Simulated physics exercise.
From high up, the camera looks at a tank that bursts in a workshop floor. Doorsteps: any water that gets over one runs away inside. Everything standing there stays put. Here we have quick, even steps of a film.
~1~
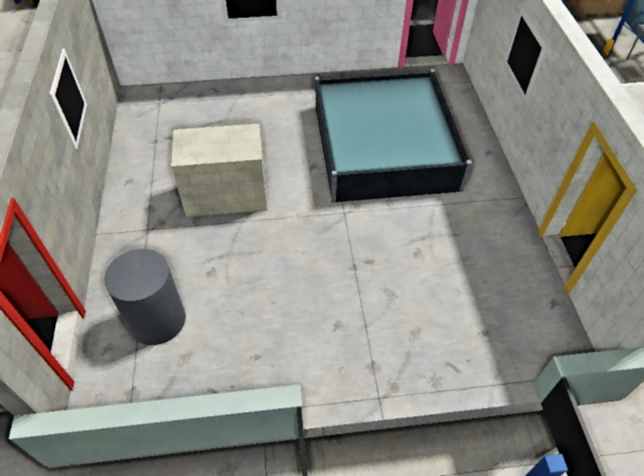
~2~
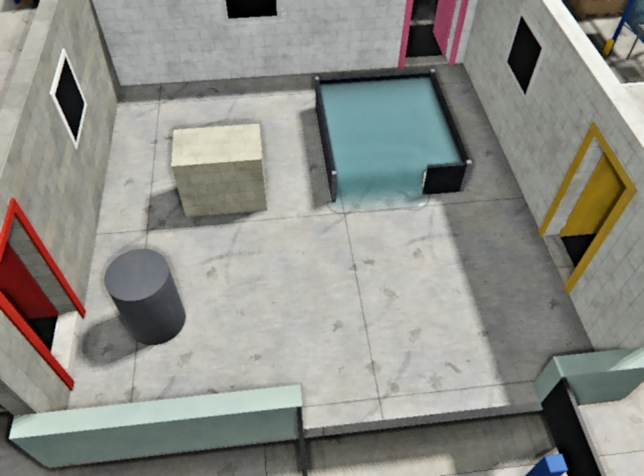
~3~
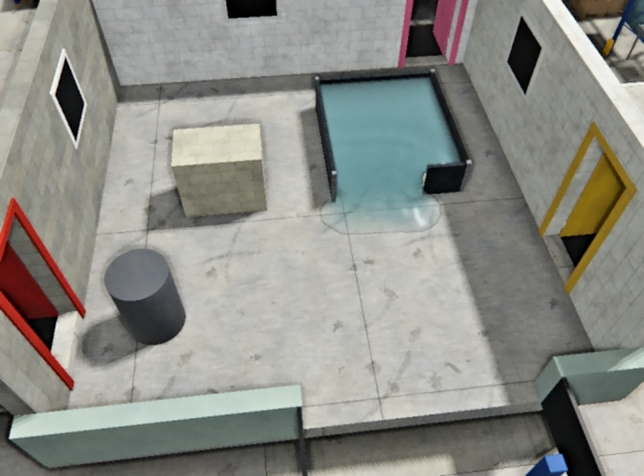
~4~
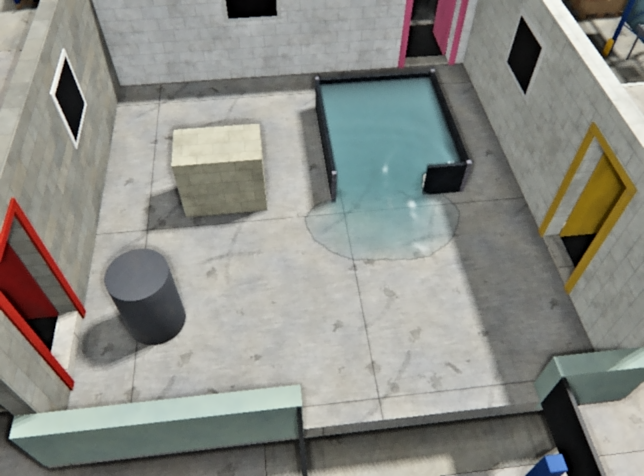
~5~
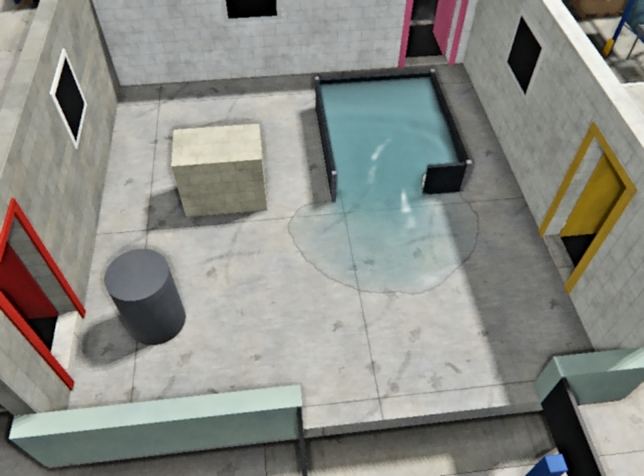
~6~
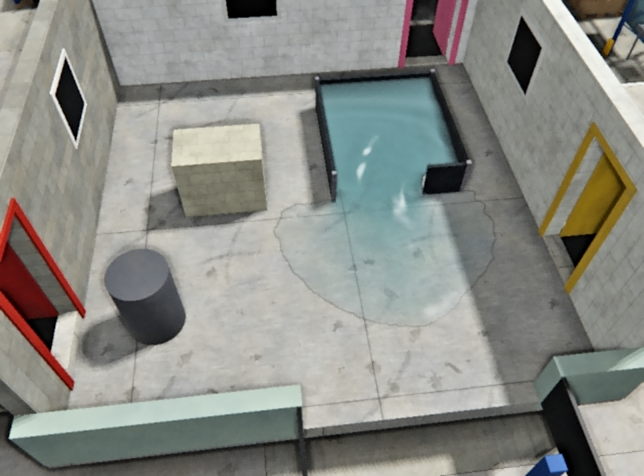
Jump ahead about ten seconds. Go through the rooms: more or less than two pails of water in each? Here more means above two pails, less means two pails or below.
Red door: Less; yellow door: Less; pink door: Less.
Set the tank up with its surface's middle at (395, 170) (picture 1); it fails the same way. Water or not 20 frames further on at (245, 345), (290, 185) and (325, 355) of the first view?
Soaked, bone-dry, soaked.
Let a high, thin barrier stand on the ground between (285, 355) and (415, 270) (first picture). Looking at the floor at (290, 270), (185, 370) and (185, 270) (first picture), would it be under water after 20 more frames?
Taking them in order, I'd say soaked, soaked and soaked.
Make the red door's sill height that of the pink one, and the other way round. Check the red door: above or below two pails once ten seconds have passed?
Red exceeds the limit.
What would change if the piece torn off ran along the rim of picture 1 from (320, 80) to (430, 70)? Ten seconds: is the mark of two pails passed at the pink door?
Note: Pink door admits more.
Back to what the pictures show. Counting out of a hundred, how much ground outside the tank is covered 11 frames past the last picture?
I'd guess some 35 per cent.
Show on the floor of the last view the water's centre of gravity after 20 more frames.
It is near (366, 224).
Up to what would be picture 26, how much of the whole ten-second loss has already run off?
About 50 per cent.
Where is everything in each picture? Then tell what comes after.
The first picture shows the tank at (387, 122) is whole and still.
In the second picture, water pours out at (380, 189) and has run to (334, 206).
In the third picture, water pours out at (380, 190) and has run to (328, 218).
In the fourth picture, the front is at (428, 251), out from the gap at (380, 190).
In the fifth picture, water pours out at (379, 191) and has run to (421, 286).
In the sixth picture, water pours out at (380, 190) and has run to (429, 316).
A moment on, water covers 30 % of the floor; the red door not reached, the yellow door not reached, the pink door not reached.
Next, water covers 35 % of the floor; the red door not reached, the yellow door wet at the sill, nothing in, the pink door not reached.
Then, water covers 40 % of the floor; the red door wet at the sill, nothing in, the yellow door wet at the sill, nothing in, the pink door not reached.
Later, water covers 60 % of the floor; the red door wet at the sill, nothing in, the yellow door under two buckets in, the pink door not reached.
In the end, water covers 80 % of the floor; the red door wet at the sill, nothing in, the yellow door under two buckets in, the pink door wet at the sill, nothing in.
